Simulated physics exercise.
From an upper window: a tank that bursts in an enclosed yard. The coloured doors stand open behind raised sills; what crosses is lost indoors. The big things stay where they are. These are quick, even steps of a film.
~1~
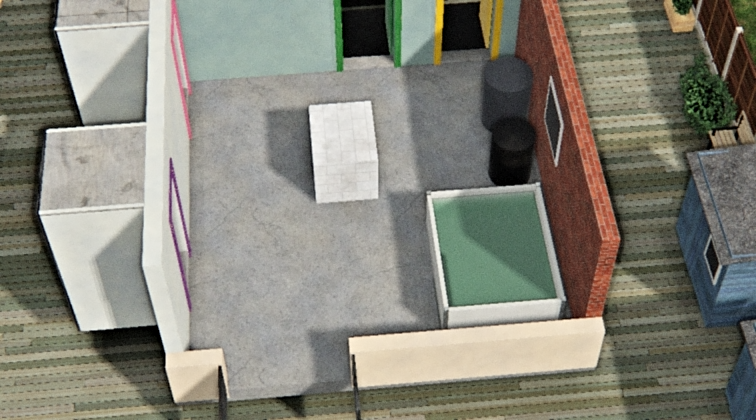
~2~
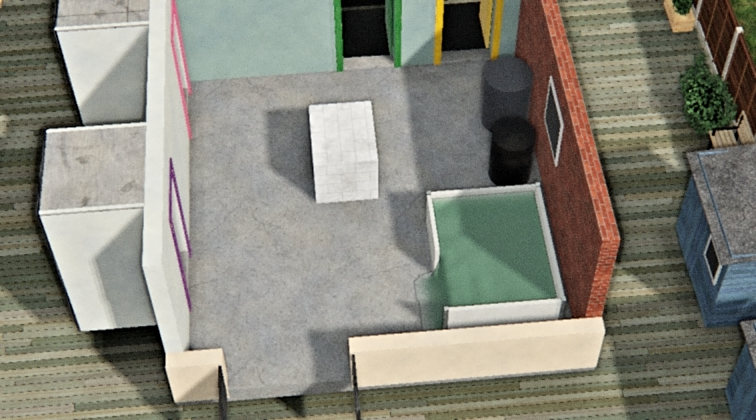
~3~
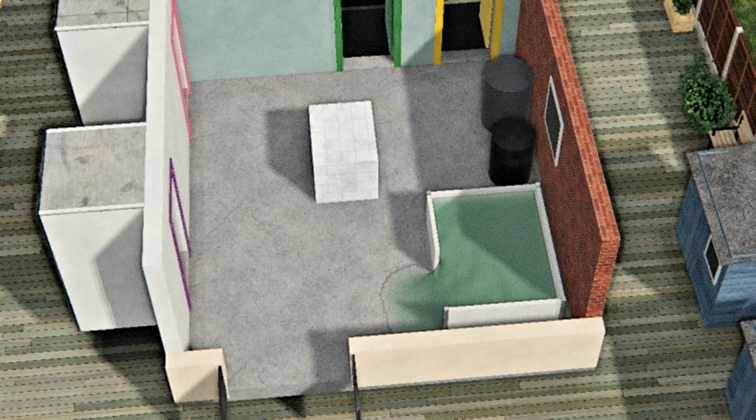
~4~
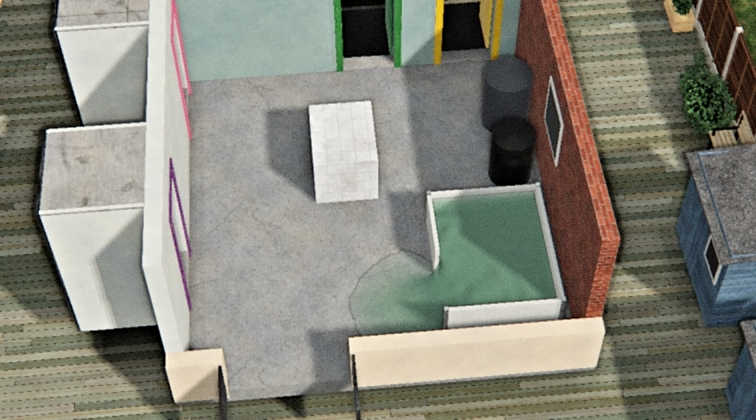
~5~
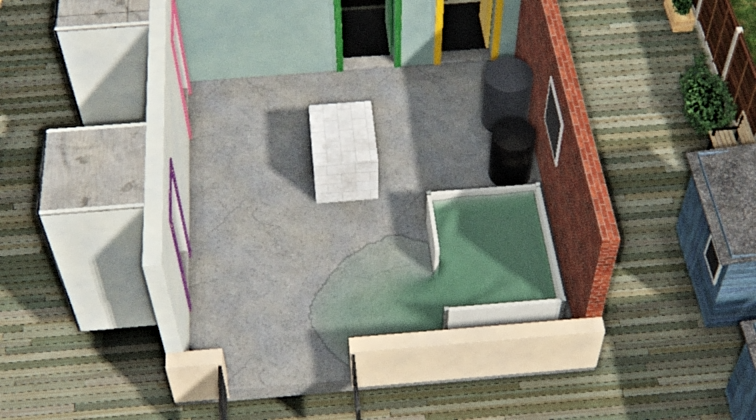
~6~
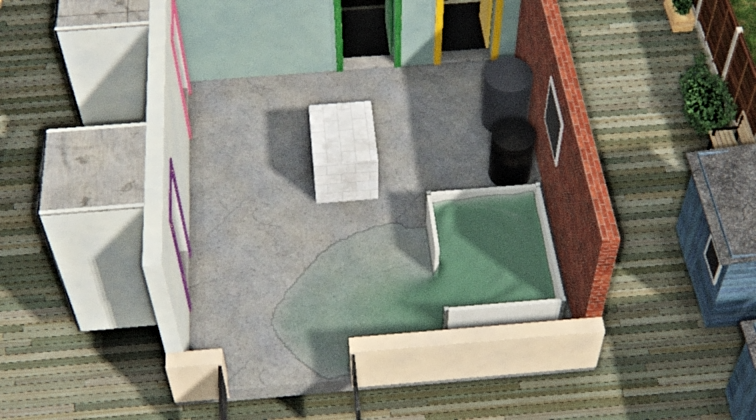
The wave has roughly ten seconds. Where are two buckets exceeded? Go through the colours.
In the end: The green door stays under that; the pink door stays under that; the yellow door stays under that; the purple door stays under that.
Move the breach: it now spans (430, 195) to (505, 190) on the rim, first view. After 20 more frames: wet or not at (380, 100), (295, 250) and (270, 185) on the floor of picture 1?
In turn: Covered, no water, clear.
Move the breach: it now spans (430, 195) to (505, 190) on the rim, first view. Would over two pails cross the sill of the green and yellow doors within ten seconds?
One by one: The green one passes that mark, the yellow one goes over.
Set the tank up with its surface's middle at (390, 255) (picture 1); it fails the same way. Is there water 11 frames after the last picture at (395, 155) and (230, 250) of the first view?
One after the other: Clear, awash.
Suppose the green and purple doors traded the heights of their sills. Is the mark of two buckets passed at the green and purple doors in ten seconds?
My reading: The green one is under; the purple one goes over.
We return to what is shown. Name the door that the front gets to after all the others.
I say the door marked yellow.
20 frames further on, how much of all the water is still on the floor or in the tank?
I make it 90 per cent.
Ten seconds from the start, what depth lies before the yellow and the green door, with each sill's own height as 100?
About 160 and 70 per cent.
A moment on, water covers 30 % of the floor; the green door not reached, the pink door not reached, the yellow door not reached, the purple door wet at the sill, nothing in.
Next, water covers 40 % of the floor; the green door not reached, the pink door not reached, the yellow door not reached, the purple door wet at the sill, nothing in.
Then, water covers 50 % of the floor; the green door not reached, the pink door wet at the sill, nothing in, the yellow door not reached, the purple door under two buckets in.
Later, water covers 70 % of the floor; the green door wet at the sill, nothing in, the pink door wet at the sill, nothing in, the yellow door wet at the sill, nothing in, the purple door under two buckets in.
In the end, water covers 95 % of the floor; the green door under two buckets in, the pink door wet at the sill, nothing in, the yellow door under two buckets in, the purple door under two buckets in.
